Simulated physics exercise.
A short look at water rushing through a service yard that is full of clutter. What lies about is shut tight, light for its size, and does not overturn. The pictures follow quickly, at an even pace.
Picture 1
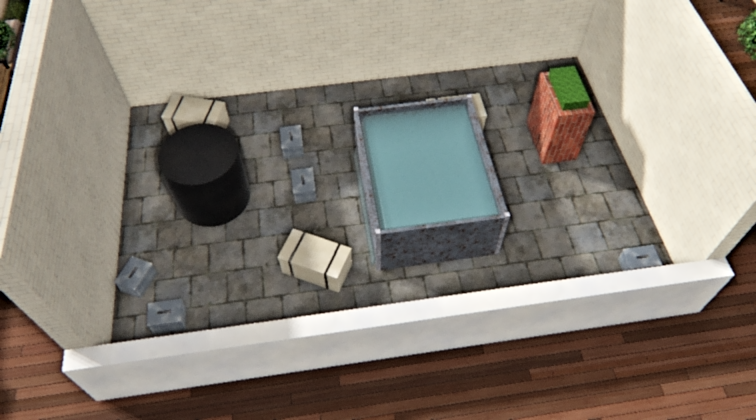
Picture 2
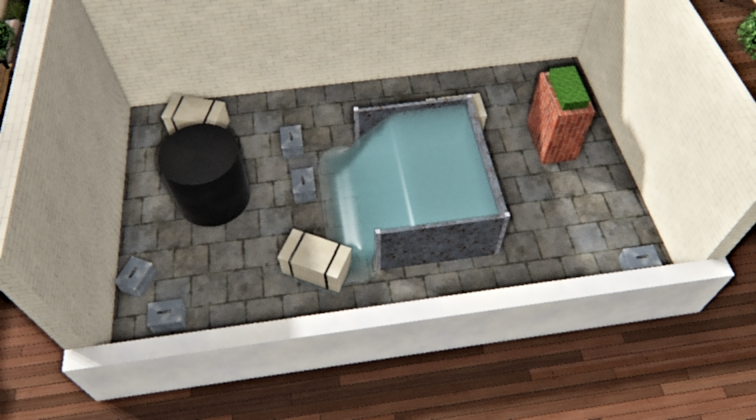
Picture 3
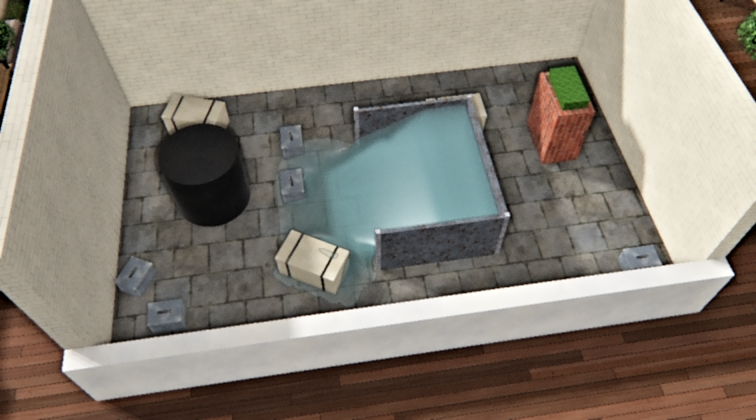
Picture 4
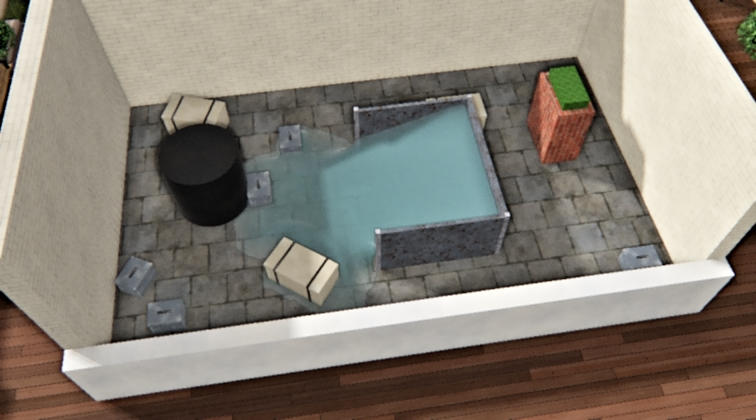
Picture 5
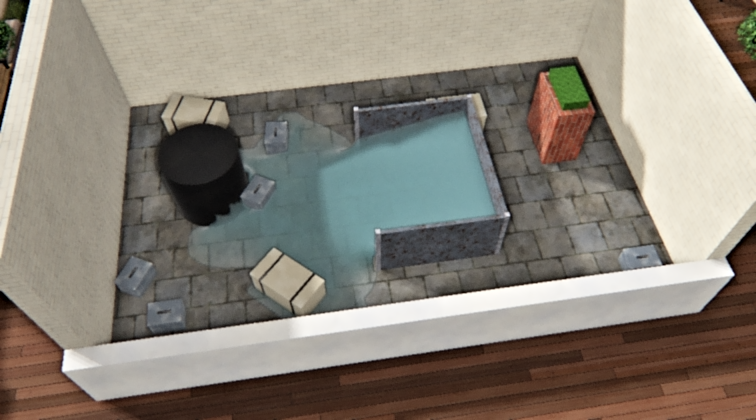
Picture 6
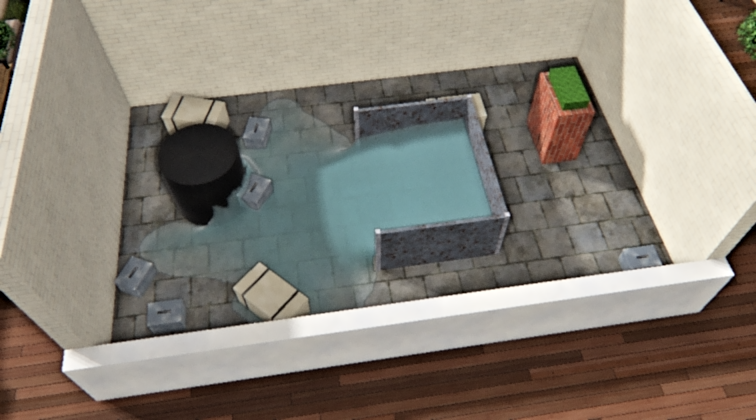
Water pours leftward from an open tank, spreads across paving, and shifts a few boxes.
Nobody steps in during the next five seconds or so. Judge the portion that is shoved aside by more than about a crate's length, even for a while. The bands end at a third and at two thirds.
Share: Two thirds or more.
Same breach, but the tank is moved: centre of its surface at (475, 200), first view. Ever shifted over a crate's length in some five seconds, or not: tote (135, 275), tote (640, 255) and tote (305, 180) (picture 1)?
As listed: Pushed that far, never so far, pushed that far.
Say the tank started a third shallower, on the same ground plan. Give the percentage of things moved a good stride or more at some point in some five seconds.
Near 80 in a hundred.
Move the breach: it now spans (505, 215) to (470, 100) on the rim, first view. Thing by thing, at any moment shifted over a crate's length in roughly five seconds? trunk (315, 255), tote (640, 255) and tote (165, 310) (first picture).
In that order: Less than that, yes, yes.
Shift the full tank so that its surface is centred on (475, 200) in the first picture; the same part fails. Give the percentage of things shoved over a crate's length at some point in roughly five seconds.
Near 80 in a hundred.
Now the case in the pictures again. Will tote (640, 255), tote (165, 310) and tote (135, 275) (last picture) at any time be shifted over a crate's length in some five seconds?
In turn: Short of that, shifted that much, shifted that much.
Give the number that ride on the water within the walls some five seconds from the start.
I count 7.
A moment on, 3 of 8 are well off their spots; 2 afloat.
Next, 4 of 8 are well off their spots; 6 afloat.
Later, 5 of 8 are well off their spots; 6 afloat.
In the end, 6 of 8 are well off their spots, and 6 have been at some point; 7 afloat.
